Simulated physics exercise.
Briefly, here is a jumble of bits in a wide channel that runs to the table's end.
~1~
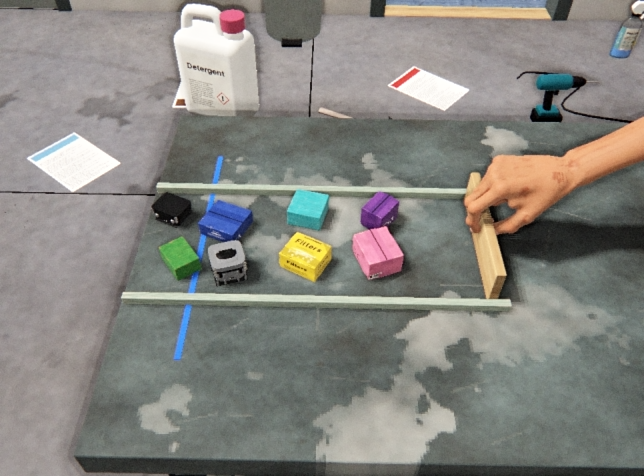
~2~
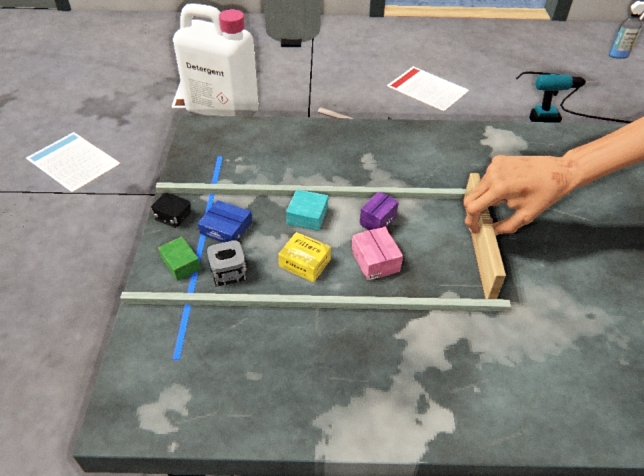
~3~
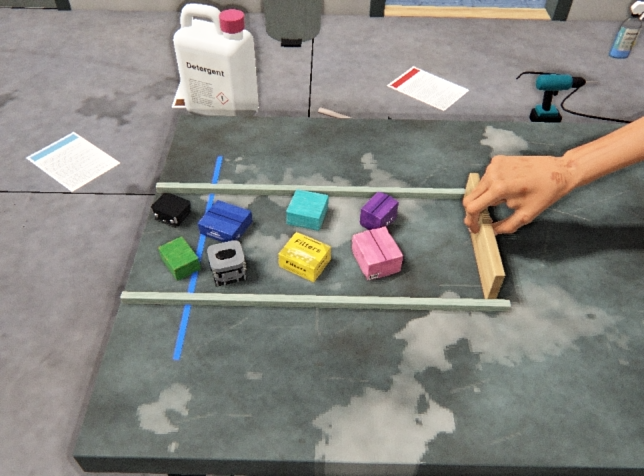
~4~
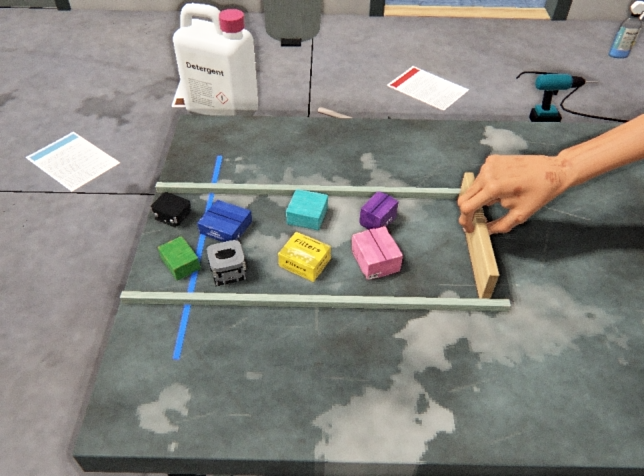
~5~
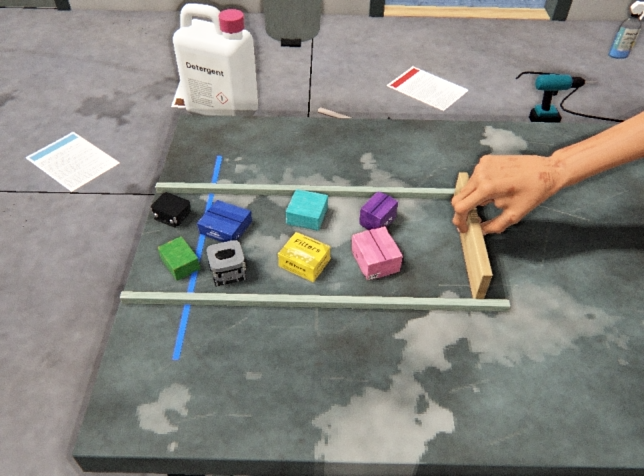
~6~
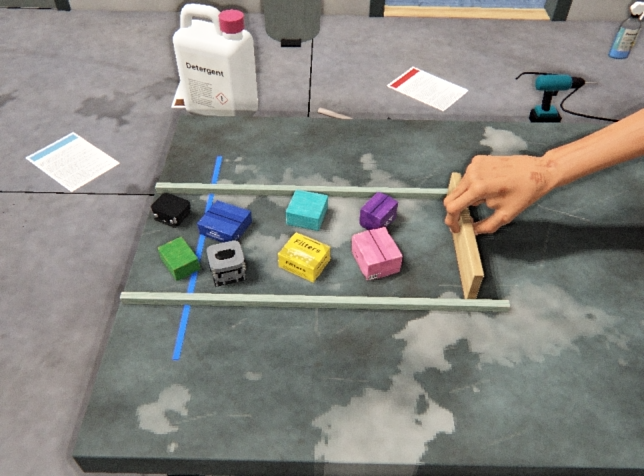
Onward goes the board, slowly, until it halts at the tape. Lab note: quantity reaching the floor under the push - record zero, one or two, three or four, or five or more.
Recorded: Three or four.
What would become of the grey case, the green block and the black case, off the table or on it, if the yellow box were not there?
As for the grey case, it holds; the green block drops; and the black case drops.
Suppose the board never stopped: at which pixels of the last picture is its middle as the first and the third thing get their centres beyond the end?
Its centre point is roughly (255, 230) and later (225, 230).
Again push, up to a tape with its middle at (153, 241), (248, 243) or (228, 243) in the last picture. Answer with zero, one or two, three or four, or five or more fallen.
At least five; 1 or 2; just one or two.
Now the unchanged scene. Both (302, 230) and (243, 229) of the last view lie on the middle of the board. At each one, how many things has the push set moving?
That gives 7 for the first and 8 for the second.
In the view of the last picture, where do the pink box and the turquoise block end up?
The pink box at (180, 245), the turquoise block at (164, 207).
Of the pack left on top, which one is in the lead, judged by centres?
Nearest at the end: The yellow box.
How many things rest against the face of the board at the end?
The count in contact is 2.
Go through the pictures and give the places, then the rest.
The first picture shows black case (173, 211); green block (180, 258); blue box (226, 222); board (483, 234); tape (203, 242).
The second picture shows green block (180, 259); board (482, 234).
The third picture shows blue box (226, 223); yellow box (305, 257).
The fourth picture shows black case (172, 210); purple box (379, 213).
The fifth picture shows green block (179, 258); grey case (227, 263).
The sixth picture shows black case (172, 211); green block (179, 259); blue box (225, 223); board (463, 234); tape (201, 242).
Early on, none off yet; black case at rest near (172, 211); green block at rest near (179, 259); blue box at rest near (225, 223).
A while later, none off yet; black case at rest near (170, 210); green block travelled about its own width near (153, 258); blue box travelled a little near (203, 226).
Finally, the number that fall off is three or four; lost, grey case, blue box, green block and black case.
